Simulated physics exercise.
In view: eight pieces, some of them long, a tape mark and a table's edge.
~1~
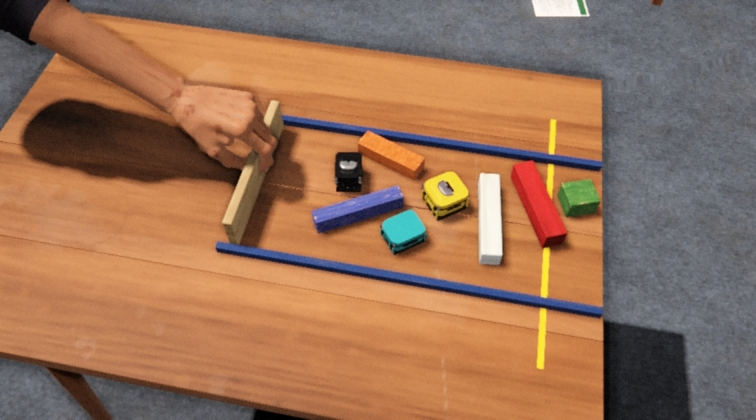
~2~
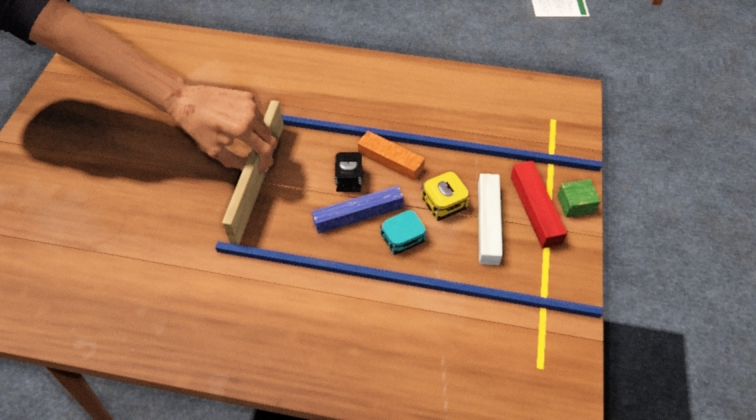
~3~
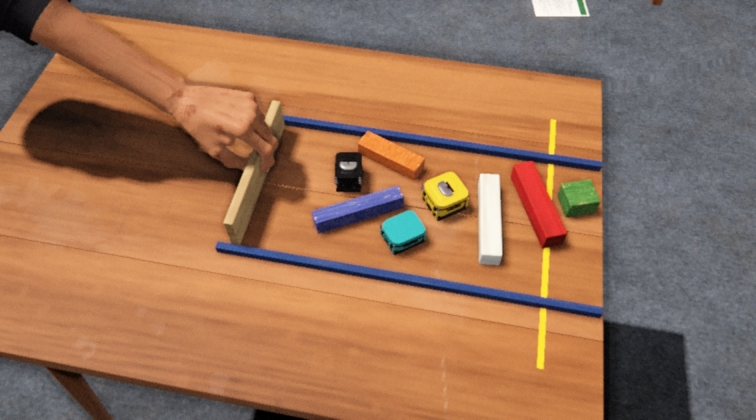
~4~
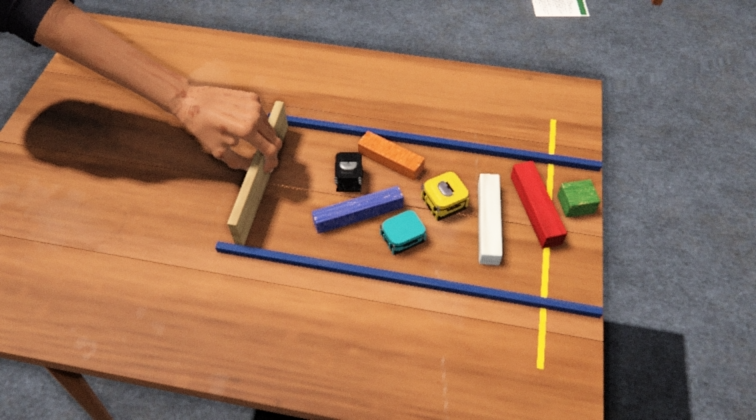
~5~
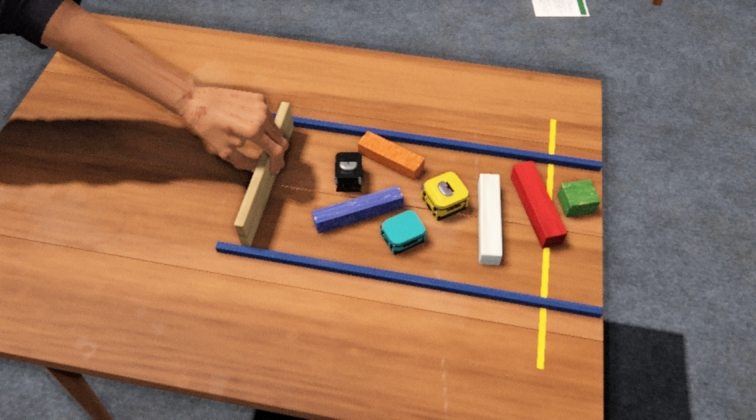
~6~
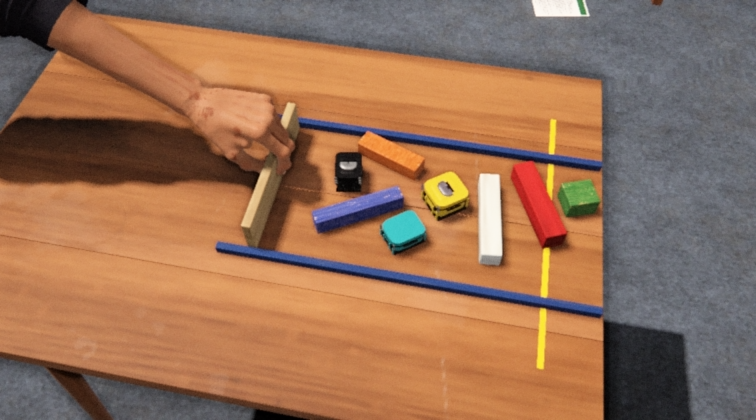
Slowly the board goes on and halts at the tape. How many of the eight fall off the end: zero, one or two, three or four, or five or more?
In the end the number that fall off is three or four.
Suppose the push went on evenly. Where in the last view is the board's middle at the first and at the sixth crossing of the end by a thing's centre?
Near (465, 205) and (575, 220).
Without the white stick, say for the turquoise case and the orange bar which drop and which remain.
The turquoise case holds on, the orange bar does not fall.
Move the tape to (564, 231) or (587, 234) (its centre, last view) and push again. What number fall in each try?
The counts: 4 and 7.
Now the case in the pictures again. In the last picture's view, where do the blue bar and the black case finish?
First (577, 238), then (564, 206).
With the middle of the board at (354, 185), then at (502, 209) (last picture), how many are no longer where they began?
By then 4, and 8.
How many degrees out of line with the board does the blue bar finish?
Roughly 25° out of line.
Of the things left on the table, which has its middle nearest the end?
The orange bar.
Soon after, none off yet; green block at rest near (578, 198); red stick at rest near (537, 204); white stick moving near (497, 220).
In the end, the number that fall off is three or four; gone, yellow case, white stick, red stick and green block.
